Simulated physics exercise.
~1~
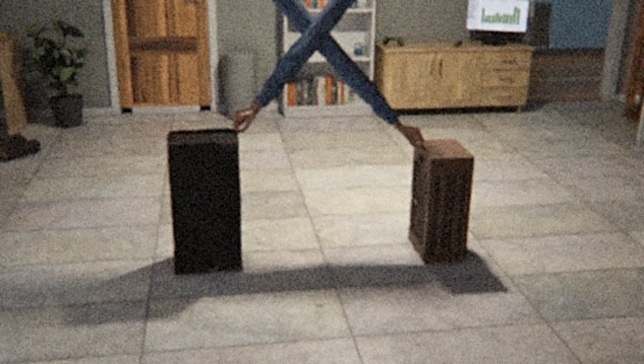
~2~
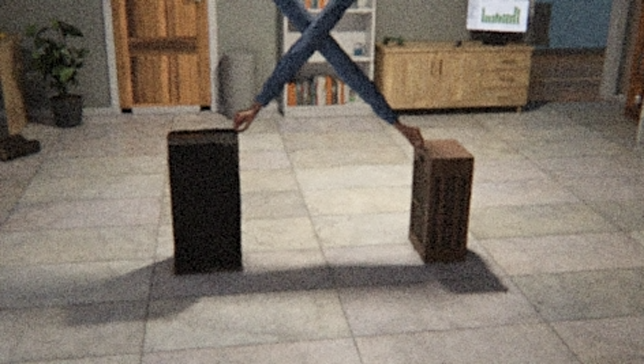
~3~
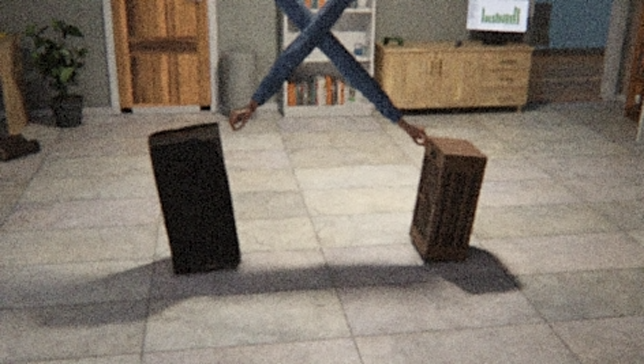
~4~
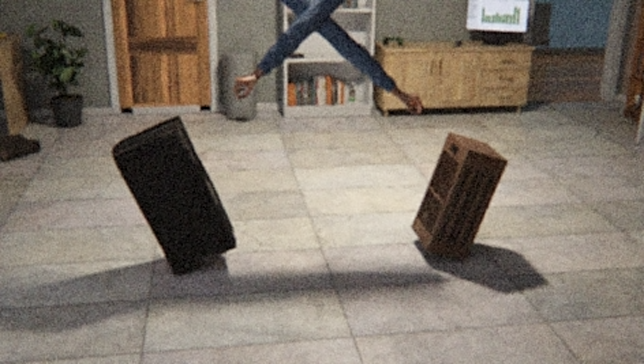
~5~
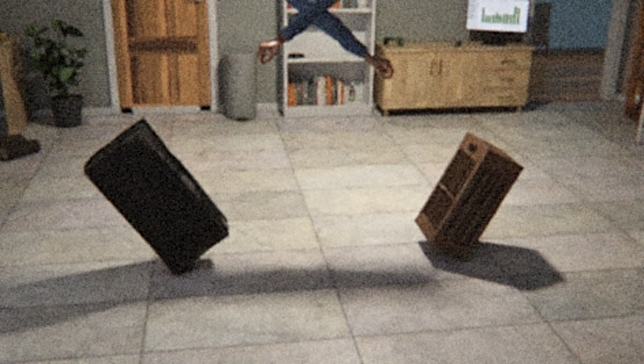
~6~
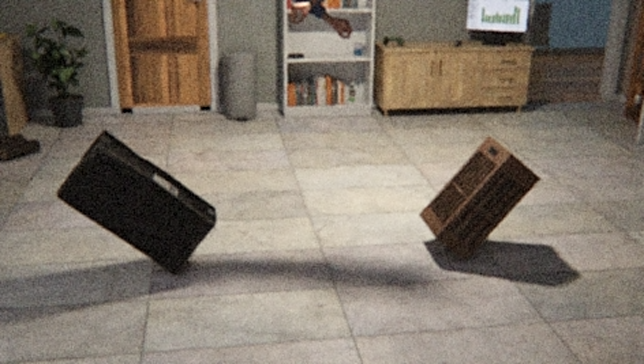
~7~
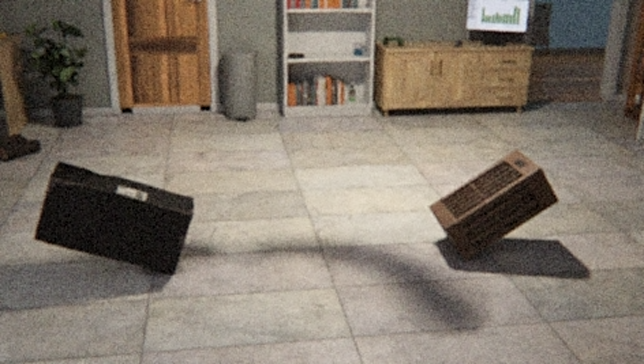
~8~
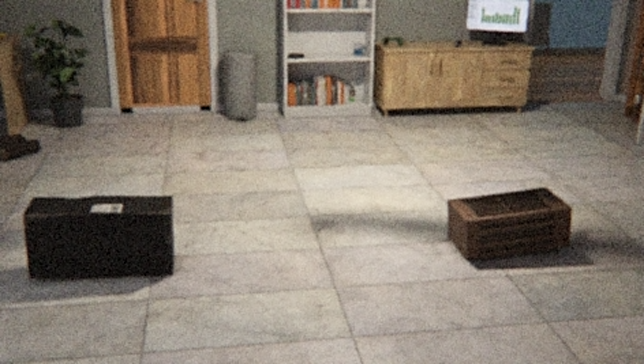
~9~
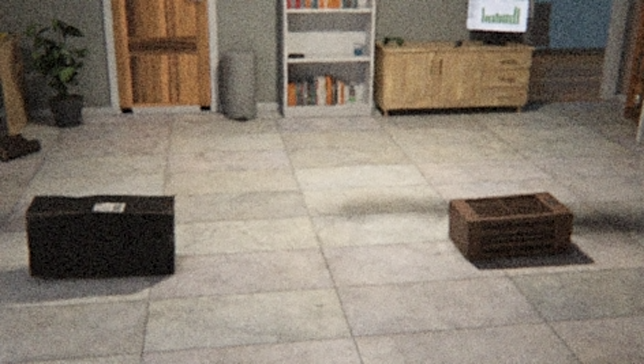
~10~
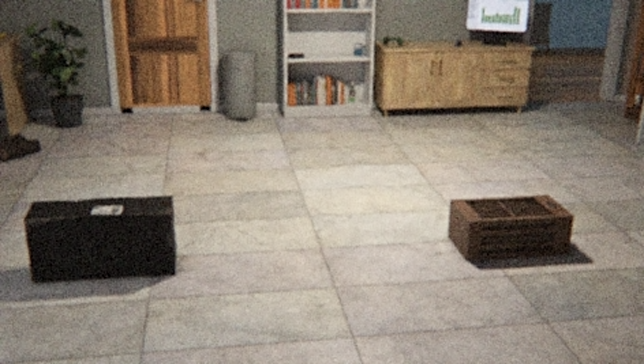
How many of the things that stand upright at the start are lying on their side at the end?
Two of them are lying on their side at the end, the black parcel on the left and the brown crate on the right.
